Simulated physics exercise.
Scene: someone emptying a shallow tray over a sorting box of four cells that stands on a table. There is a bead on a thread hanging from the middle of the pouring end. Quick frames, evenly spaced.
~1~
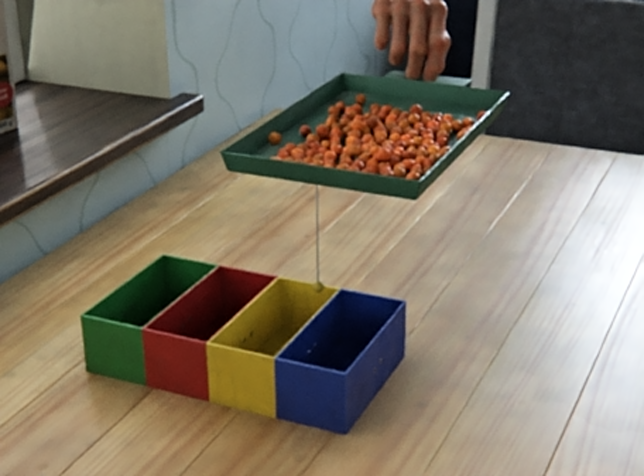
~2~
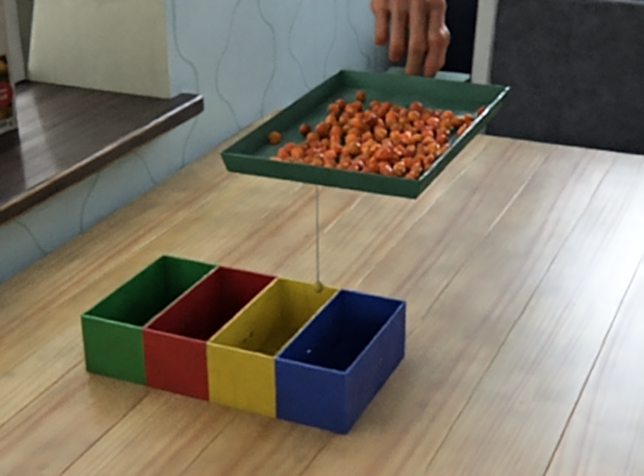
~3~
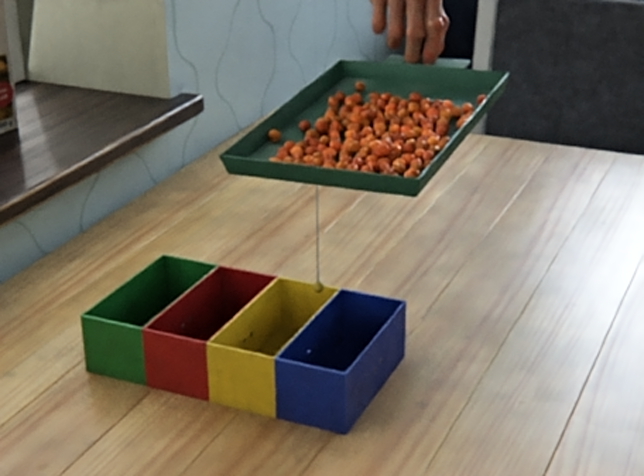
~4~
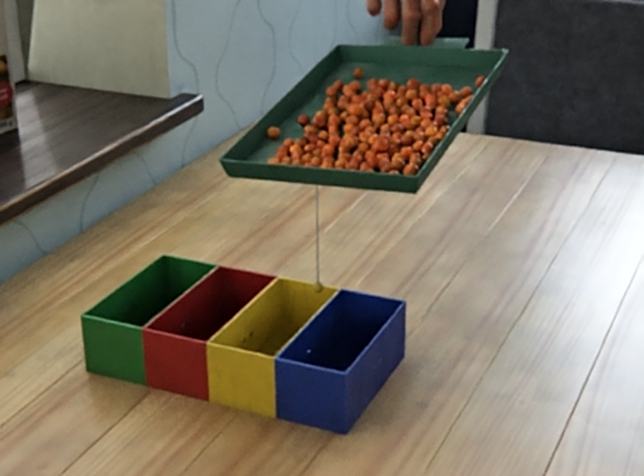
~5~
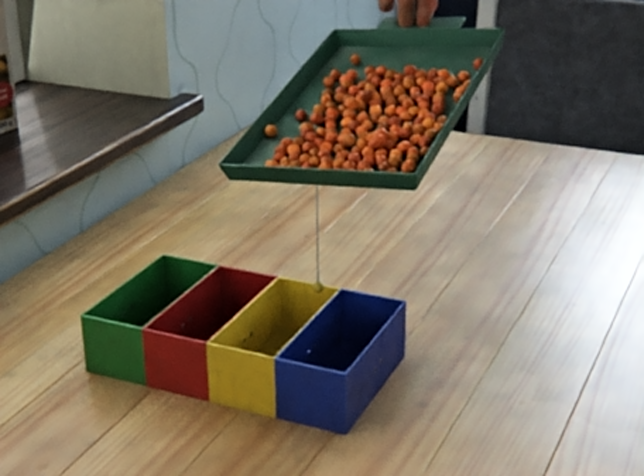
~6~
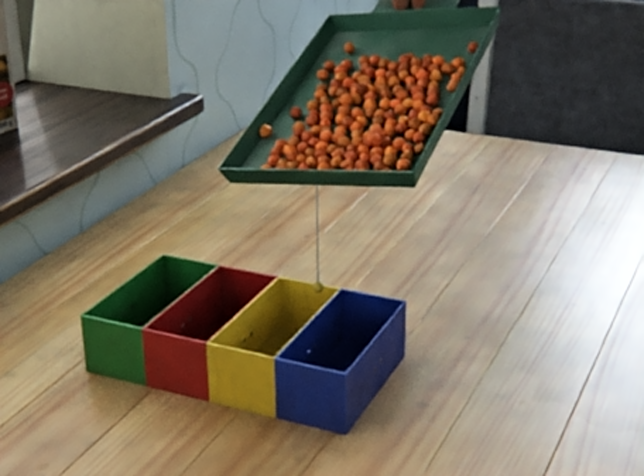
Above a four-colored box on a table, a hand tilts a tray of orange-brown pieces.
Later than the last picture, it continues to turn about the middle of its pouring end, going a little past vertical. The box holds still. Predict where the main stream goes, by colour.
I would say into the red one.
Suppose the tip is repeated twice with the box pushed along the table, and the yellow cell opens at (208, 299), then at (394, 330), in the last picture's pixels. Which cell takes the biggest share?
The first placement favours the yellow cell, while the second favours the green cell.
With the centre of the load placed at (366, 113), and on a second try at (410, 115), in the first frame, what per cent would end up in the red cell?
Estimate: 70 % first, 60 % second.
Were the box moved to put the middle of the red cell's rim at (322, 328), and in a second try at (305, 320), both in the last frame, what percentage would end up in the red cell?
It would be roughly 10 per cent, followed by roughly 10 per cent.
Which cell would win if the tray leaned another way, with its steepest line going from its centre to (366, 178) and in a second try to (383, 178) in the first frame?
Try 1 - that blue cell. Try 2 - the blue one.
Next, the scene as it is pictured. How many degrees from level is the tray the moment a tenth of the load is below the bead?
At about 85°.
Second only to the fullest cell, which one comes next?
The answer would be that yellow cell.
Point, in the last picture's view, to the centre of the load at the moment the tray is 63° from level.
Around (305, 117).
Soon, tray tipped steeply; nearly all on the tray; a stray few falling or outside the box.
A while on, tray tipped past a quarter turn; about a quarter on the tray; about half in the red cell; about a quarter in the yellow cell; a small part in the green cell; a stray few in the blue cell; a small part falling or outside the box.
Towards the end, tray tipped past a quarter turn; about two thirds in the red cell; about a quarter in the yellow cell; a small part in the green cell; a small part in the blue cell; a stray few falling or outside the box.
Finally, tray tipped past a quarter turn; about two thirds in the red cell; about a quarter in the yellow cell; a small part in the green cell; a small part in the blue cell; a stray few outside the box.
